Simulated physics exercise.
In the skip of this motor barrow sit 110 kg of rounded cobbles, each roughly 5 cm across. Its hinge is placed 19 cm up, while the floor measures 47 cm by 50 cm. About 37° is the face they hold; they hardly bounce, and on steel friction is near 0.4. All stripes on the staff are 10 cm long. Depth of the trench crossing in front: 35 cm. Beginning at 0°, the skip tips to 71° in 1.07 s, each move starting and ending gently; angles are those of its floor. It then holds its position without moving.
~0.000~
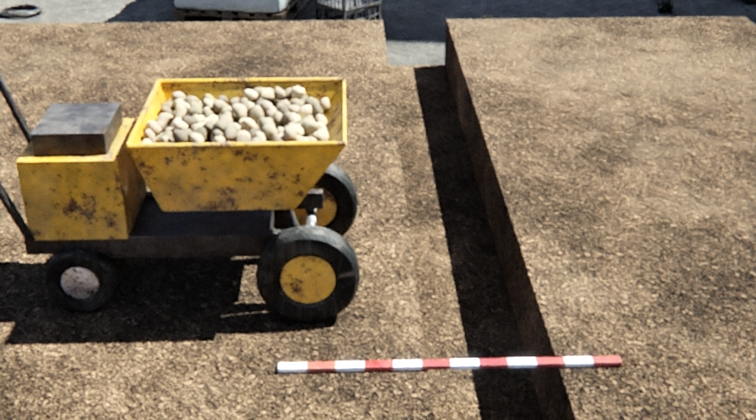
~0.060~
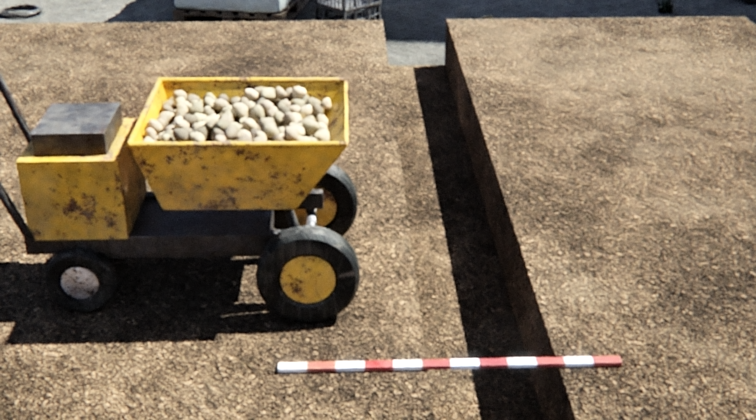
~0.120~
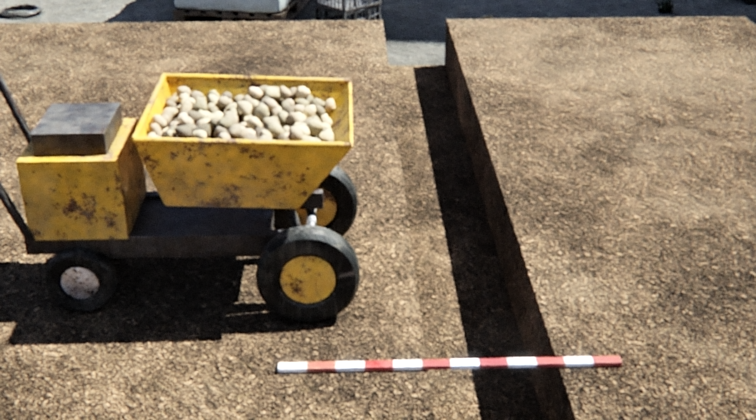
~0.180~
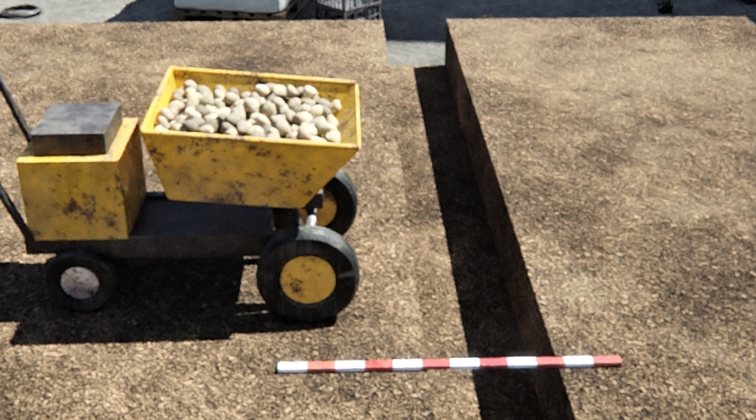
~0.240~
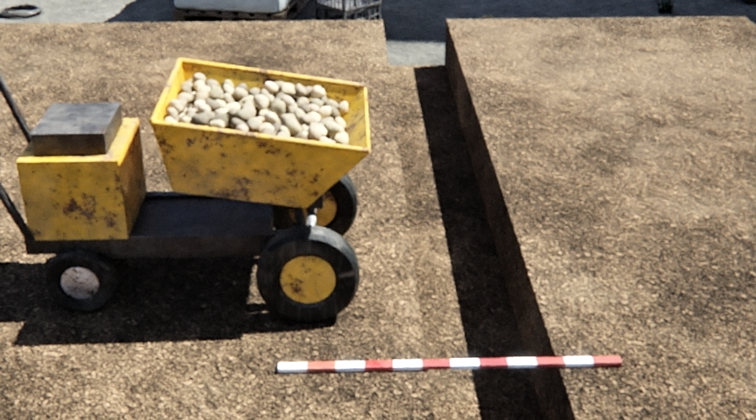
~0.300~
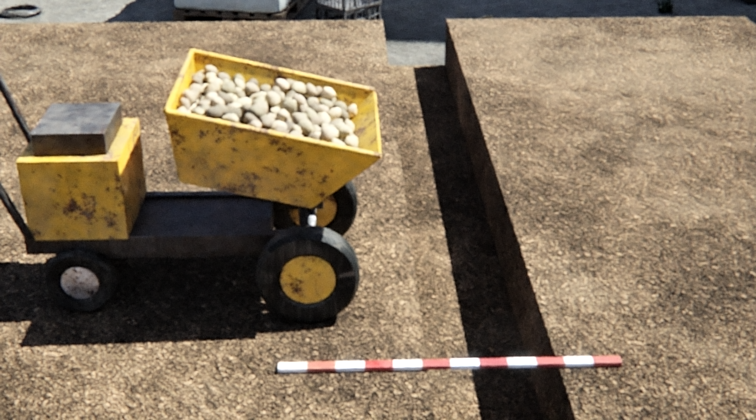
In this clip, a yellow motor barrow loaded with rounded cobbles stands on brown ground beside a trench, near a red-and-white staff, while its skip gradually tilts, the left end rising and the right lip shifting rightward.
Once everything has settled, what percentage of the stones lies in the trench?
I would say 89 percent.
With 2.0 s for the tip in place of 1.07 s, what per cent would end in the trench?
With that change, it comes to around 100 per cent.
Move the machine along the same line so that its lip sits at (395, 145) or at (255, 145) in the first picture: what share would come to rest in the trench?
It'd be around 50 per cent and after that around 85 per cent.
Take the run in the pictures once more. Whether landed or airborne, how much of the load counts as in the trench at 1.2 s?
I'd say near 35 per cent at that time.
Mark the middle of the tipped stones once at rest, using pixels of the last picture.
The middle should be near (488, 334).
After 0.8 s the floor is at 60°; 100 % in the skip; the foremost stones are at (452, 210).
After 1.2 s the floor is at 71°; 62 % in the skip, 35 % in the trench, 3 % past the trench; the foremost stones are at (550, 264).
After 1.5 s the floor is at 71°; 29 % in the skip, 60 % in the trench, 11 % past the trench; the foremost stones are at (624, 247).
After 3.5 s the floor is at 71°; 0 % in the skip, 89 % in the trench, 11 % past the trench; the foremost stones are at (662, 232).
